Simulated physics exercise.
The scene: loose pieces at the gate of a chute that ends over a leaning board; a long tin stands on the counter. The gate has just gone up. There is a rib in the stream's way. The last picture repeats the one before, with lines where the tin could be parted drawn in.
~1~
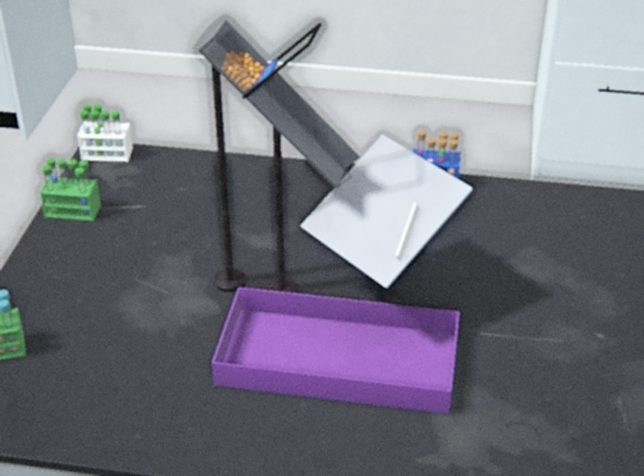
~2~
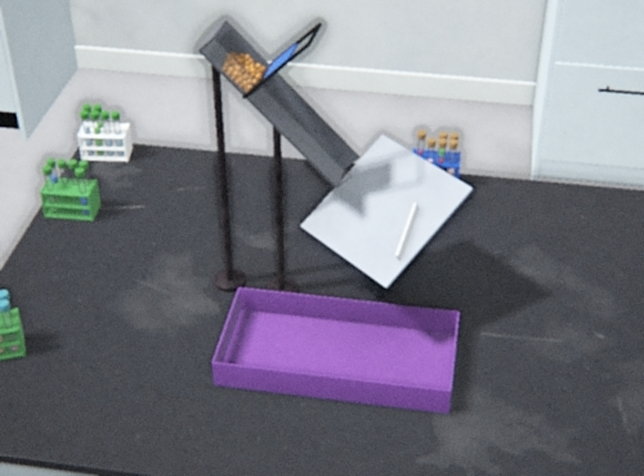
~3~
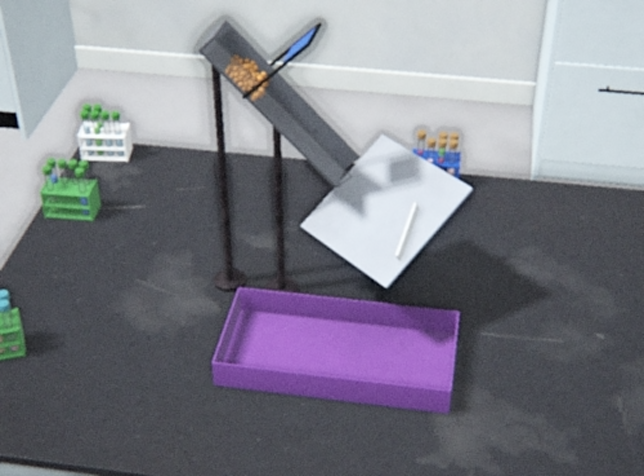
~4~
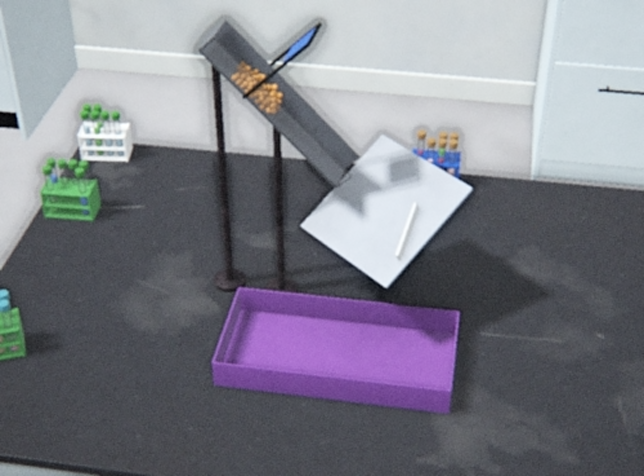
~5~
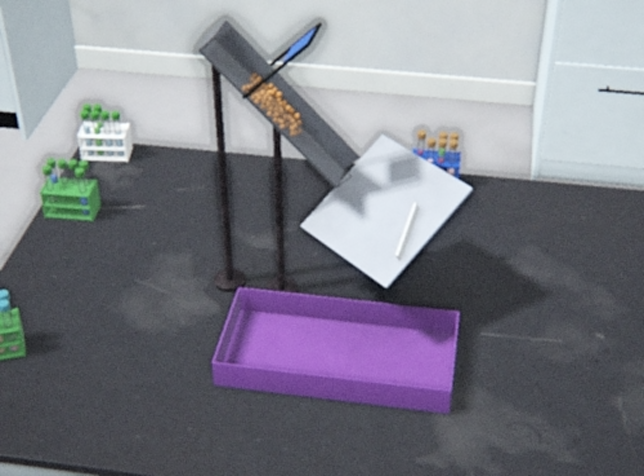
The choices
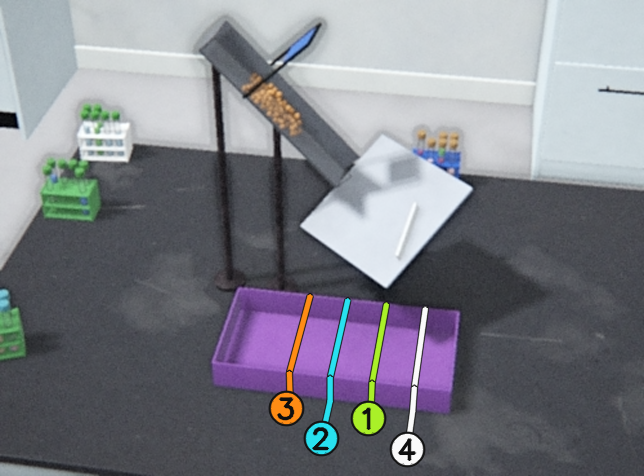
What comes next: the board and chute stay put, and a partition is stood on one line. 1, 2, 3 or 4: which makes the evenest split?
I would pick line 2.
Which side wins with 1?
More lands on the left.
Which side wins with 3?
The right side.
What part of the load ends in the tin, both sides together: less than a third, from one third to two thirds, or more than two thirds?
About that: More than two thirds.
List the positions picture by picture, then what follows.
In the first frame, load behind the gate near (247, 74), roasted chickpeas; lip of the chute near (341, 178), sloping fairly steeply.
In the second frame, middle of the board near (384, 207), tilted fairly steeply; middle of its low edge near (342, 255); of its high edge near (426, 160).
In the third frame, front corners of the tin near (213, 362) and (450, 391), empty; front of the load near (263, 93).
In the fourth frame, middle of the load near (258, 92); its front near (278, 108), close to a quarter of the way to the lip; rib from (415, 202) to (396, 256).
In the fifth frame, middle of the load near (275, 106); its front near (300, 131), close to half of the way to the lip.
On the marked copy, line 1 crosses the front rim at (372, 381); line 2 crosses the front rim at (330, 376); line 3 crosses the front rim at (289, 371); line 4 crosses the front rim at (414, 386).
With 1, of what is caught, all but a few on the left of the divider, only a few on the right.
With 2, of what is caught, close to half on the left of the divider, close to half on the right.
With 3, of what is caught, a small share on the left of the divider, all but a few on the right.
With 4, of what is caught, the whole lot on the left of the divider, none at all on the right.
